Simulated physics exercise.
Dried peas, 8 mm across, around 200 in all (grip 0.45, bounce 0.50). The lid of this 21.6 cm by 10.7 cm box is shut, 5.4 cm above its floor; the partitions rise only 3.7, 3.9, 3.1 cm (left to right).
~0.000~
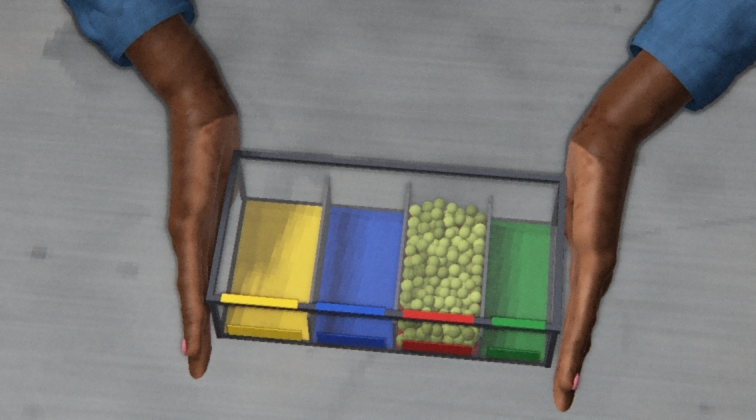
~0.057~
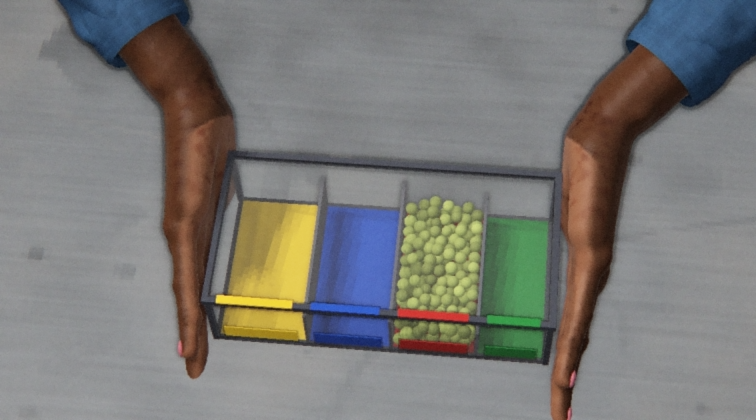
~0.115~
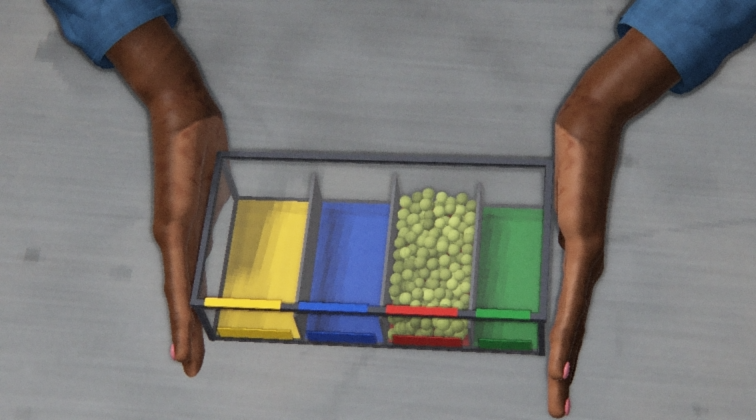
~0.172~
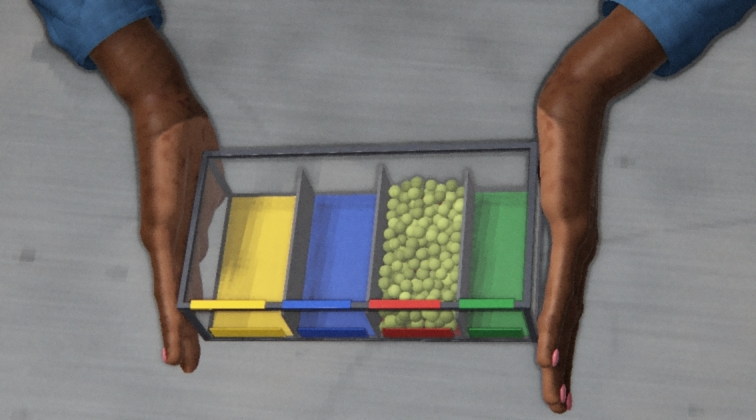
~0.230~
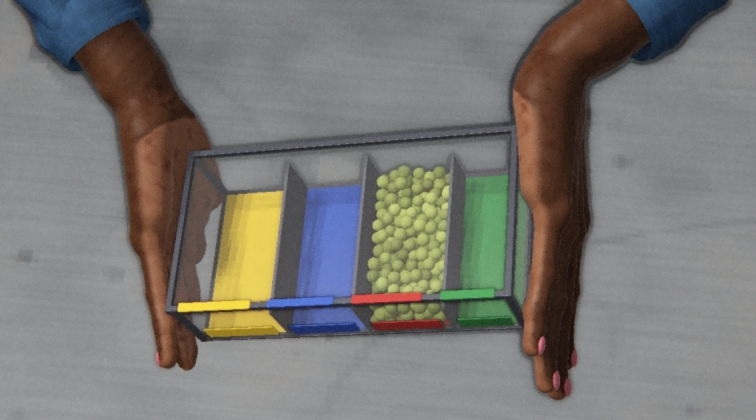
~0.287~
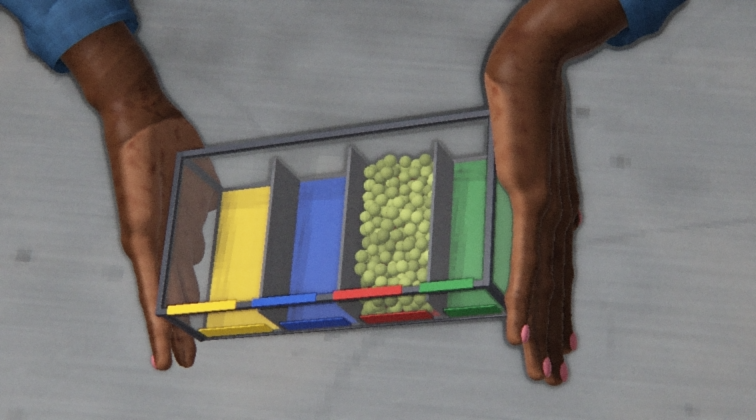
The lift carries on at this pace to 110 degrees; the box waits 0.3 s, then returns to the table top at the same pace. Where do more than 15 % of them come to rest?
Red compartment: Over; blue compartment: Under; green compartment: Under; yellow compartment: Over.
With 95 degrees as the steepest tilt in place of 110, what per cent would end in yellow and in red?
Yellow 20, red 75.
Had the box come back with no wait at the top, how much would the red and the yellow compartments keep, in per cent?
Then: Red 65, yellow 25.
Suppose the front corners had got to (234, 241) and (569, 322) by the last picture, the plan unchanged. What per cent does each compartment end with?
Red 10; blue 0; green 90; yellow 0.
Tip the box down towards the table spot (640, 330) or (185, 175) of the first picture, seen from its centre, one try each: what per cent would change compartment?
Some 95 and 35 per cent.
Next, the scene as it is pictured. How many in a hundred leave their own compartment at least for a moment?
About 35 per cent.
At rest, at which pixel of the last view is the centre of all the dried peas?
Near (397, 308).
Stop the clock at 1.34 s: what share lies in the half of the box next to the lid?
Some 70 per cent.
Then, at 1.34 s, tilt 110 degrees; red 75 %, yellow 25 %.
After 2.04 s, tilt 55 degrees; red 70 %, blue 5 %, yellow 30 %.
Then, at 2.77 s, tilt 0 degrees; red 65 %, blue 10 %, yellow 30 %.
In the end, at 3.2 s, red 65 %, blue 10 %, green 0 %, yellow 30 %.
